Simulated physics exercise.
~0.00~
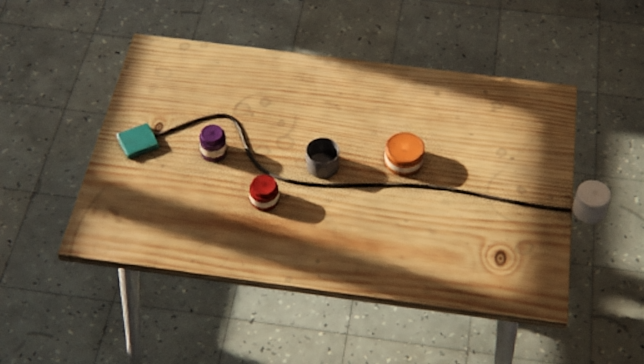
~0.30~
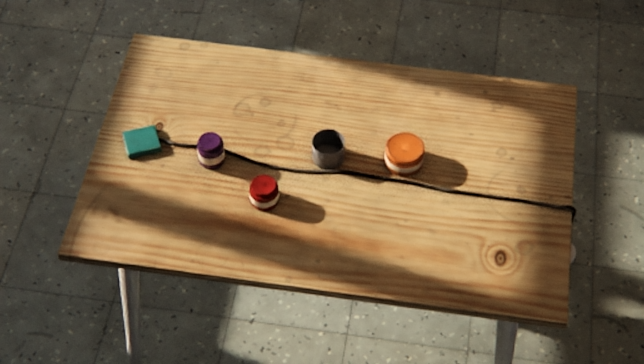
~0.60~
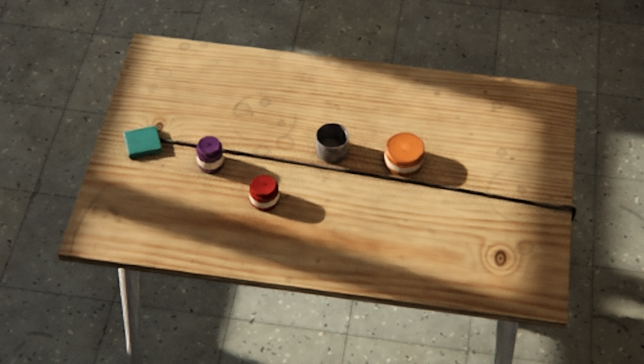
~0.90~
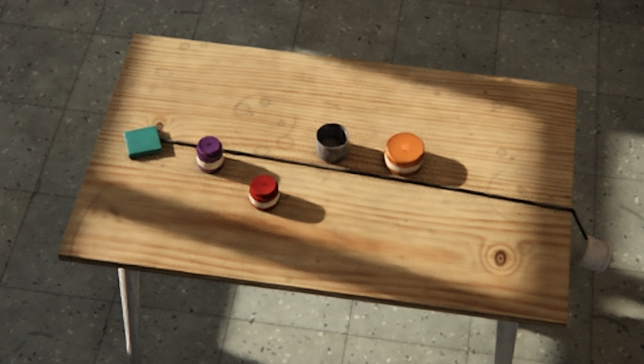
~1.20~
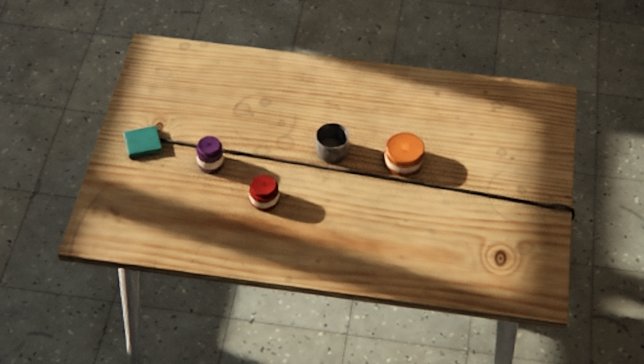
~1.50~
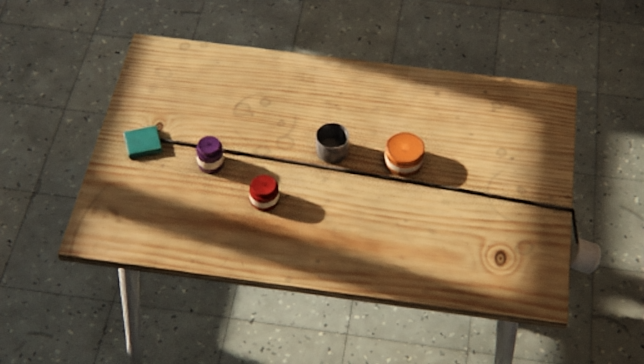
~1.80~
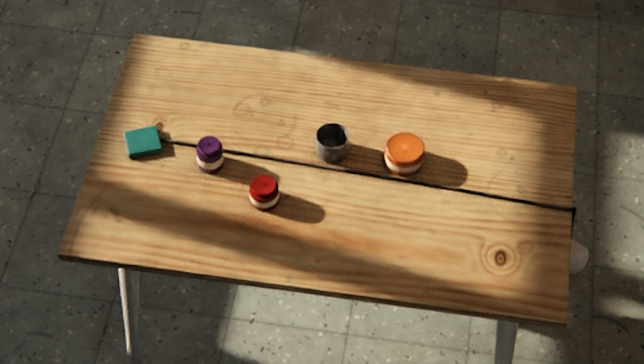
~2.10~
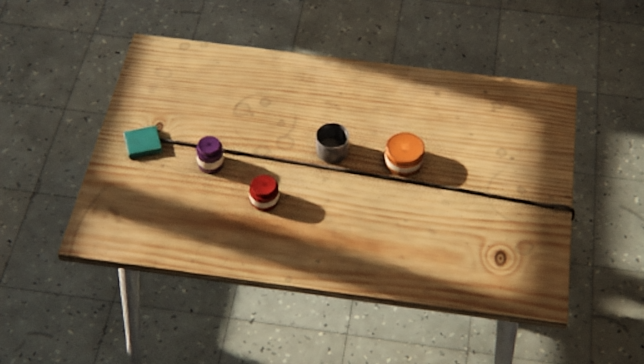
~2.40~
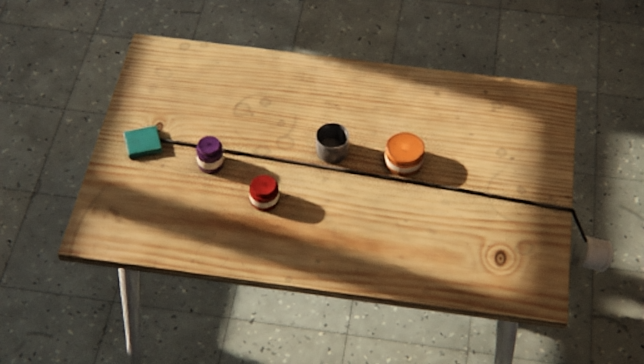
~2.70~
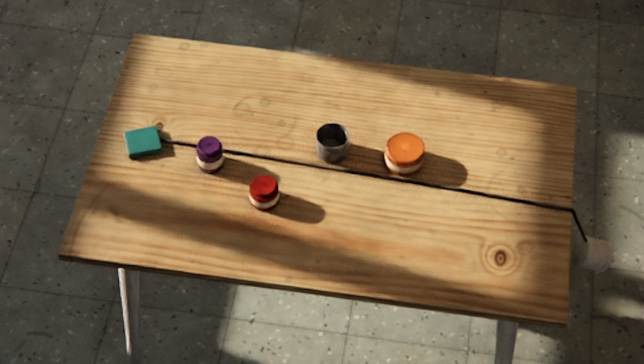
A pale wooden folding table stands on a grey tiled floor, seen from above at an angle in patchy sunlight. A teal phone lies near the left end, with a purple jar, a red jar, a grey cup and an orange canister spread to its right, and a black cable runs from the phone to a white speaker just off the right edge. The speaker drops, pulling the curved cable straight, which nudges the cup and purple jar slightly while the phone hardly moves. The speaker then swings in and out of sight beneath the edge, ending in view, still hanging.
